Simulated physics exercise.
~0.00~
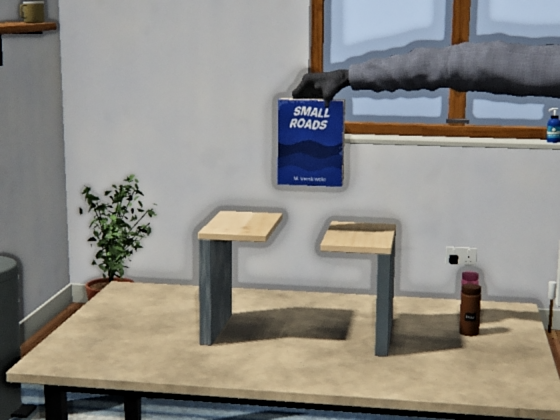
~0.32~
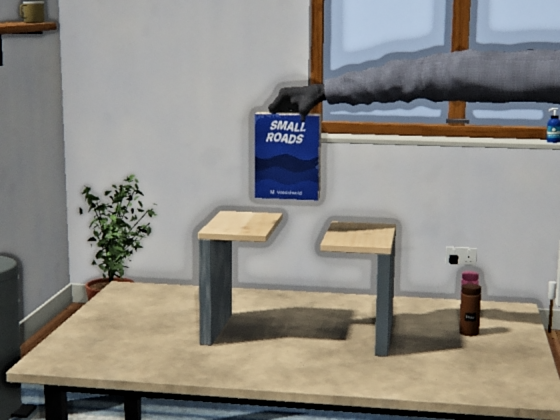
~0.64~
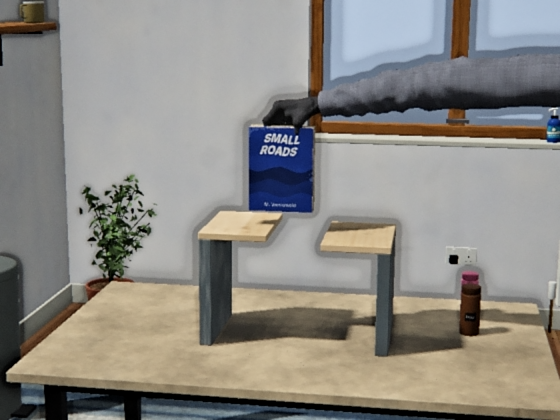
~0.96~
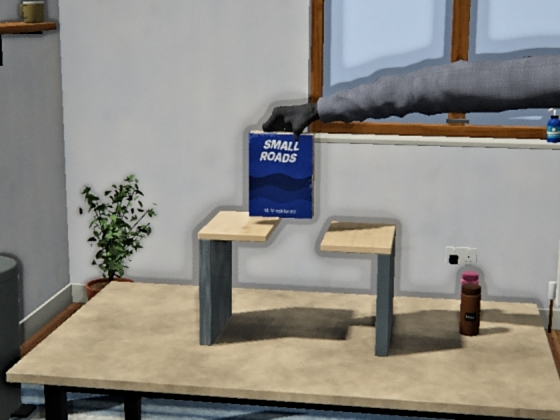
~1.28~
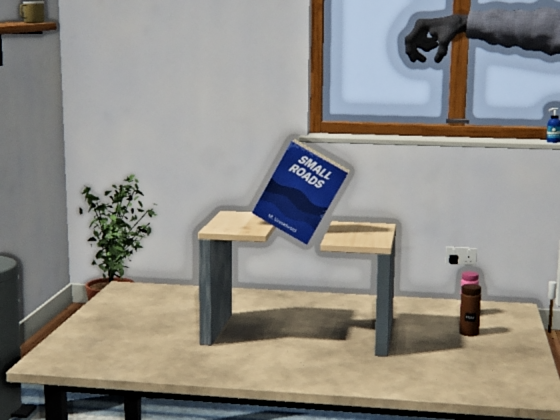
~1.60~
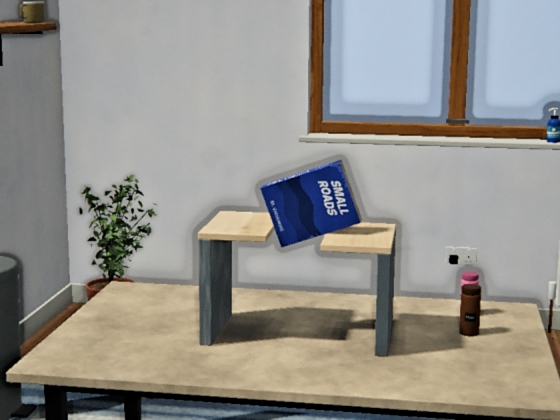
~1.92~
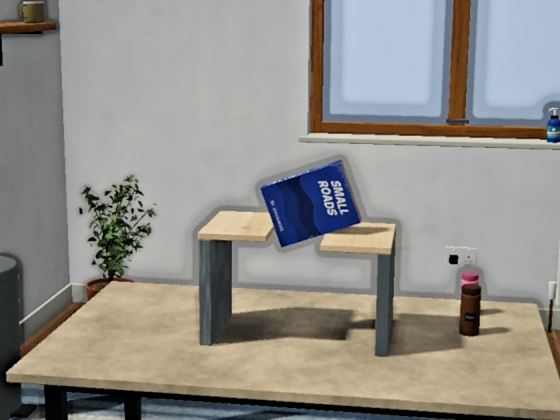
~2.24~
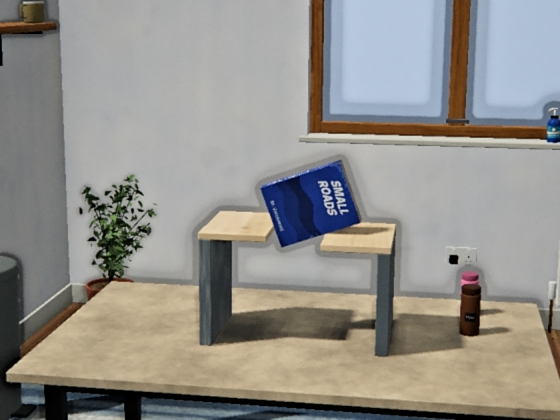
A blue book released by a gloved hand tips right and rests across the stand's gap.
